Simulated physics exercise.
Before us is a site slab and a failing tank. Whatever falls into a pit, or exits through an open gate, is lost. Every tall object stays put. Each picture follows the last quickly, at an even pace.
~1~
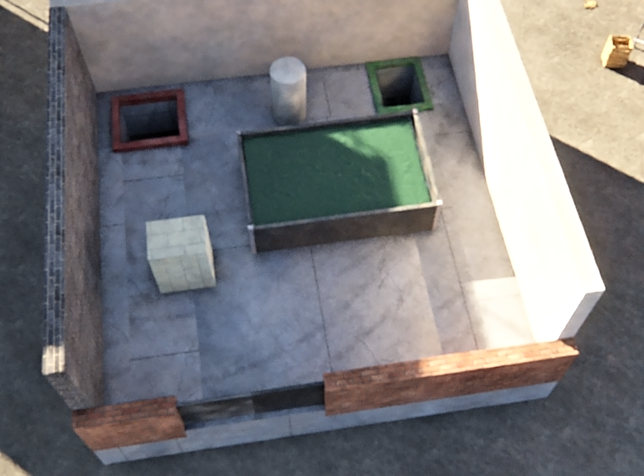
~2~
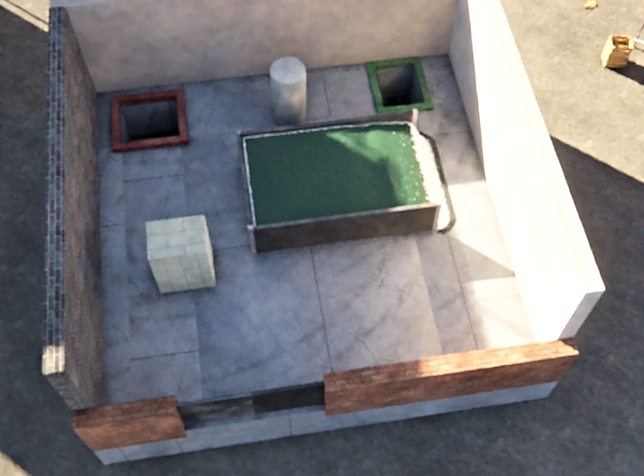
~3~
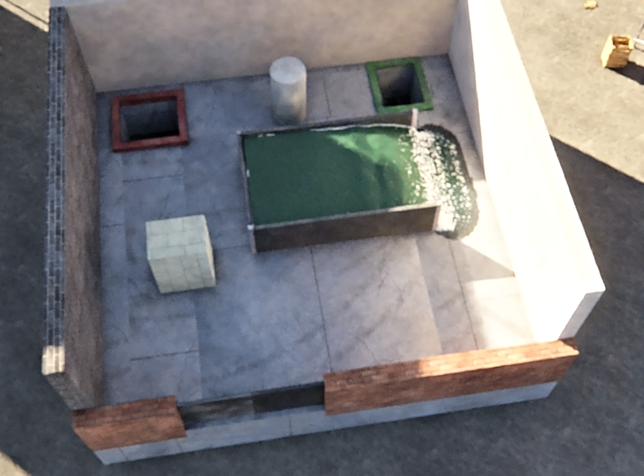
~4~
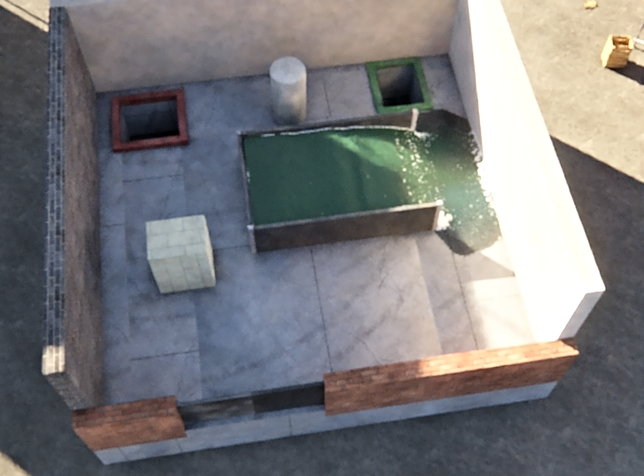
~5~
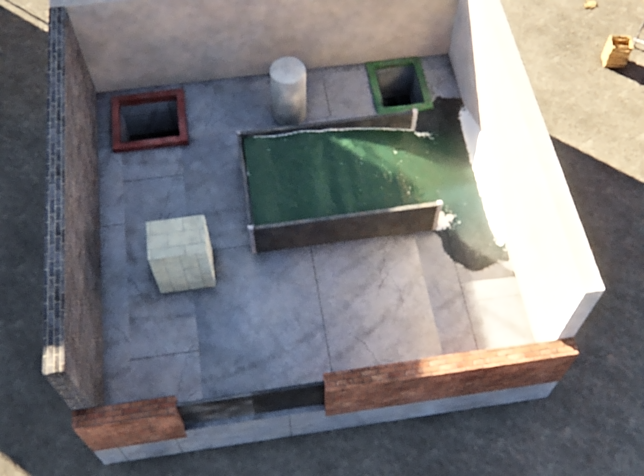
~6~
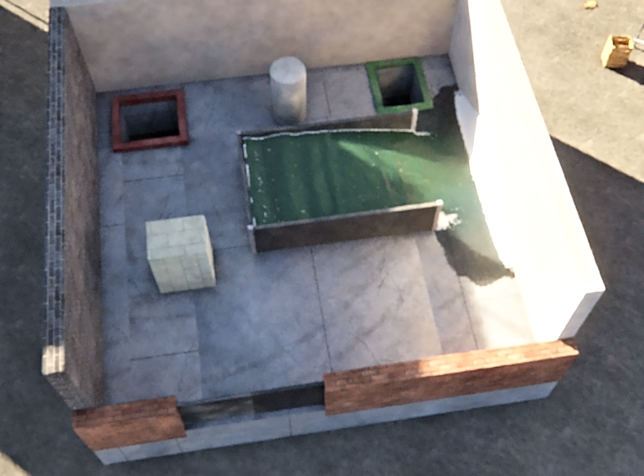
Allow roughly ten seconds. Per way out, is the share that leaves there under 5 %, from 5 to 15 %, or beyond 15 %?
One by one: The gate is going to fail to get to five per cent; the red pit is going to fail to get to five per cent; the green pit is going to fail to stay at fifteen per cent or less.
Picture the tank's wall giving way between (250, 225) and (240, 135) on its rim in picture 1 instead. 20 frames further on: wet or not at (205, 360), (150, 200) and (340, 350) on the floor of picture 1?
Soaked, then soaked, then soaked.
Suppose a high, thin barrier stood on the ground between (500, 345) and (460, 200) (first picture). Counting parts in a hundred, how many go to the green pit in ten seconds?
Share, green pit - 30 in a hundred.
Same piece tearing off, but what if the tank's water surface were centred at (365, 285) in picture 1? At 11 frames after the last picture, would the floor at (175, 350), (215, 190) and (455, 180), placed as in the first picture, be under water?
Okay, first one high and dry, second one high and dry, last one got wet.
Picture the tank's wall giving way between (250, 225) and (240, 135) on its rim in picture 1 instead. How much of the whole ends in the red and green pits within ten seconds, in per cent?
Lab note - share by pit: Red 14 %, green 6 %.
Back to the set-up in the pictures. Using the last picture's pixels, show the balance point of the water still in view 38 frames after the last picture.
The water's middle lies around (339, 245).
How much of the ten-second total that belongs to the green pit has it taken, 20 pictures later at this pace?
Around 60 %.
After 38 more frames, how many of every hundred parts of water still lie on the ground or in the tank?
74 %.
A moment on, water covers 15 % of the floor; the gate 0 %, the red pit 0 %, the green pit 0 %.
Next, water covers 25 % of the floor; the gate 0 %, the red pit 0 %, the green pit 4 %.
Then, water covers 45 % of the floor; the gate 0 %, the red pit 0 %, the green pit 16 %.
Later, water covers 80 % of the floor; the gate 0 %, the red pit 0 %, the green pit 26 %.
In the end, water covers 95 % of the floor; the gate 0 %, the red pit 0 %, the green pit 28 %.
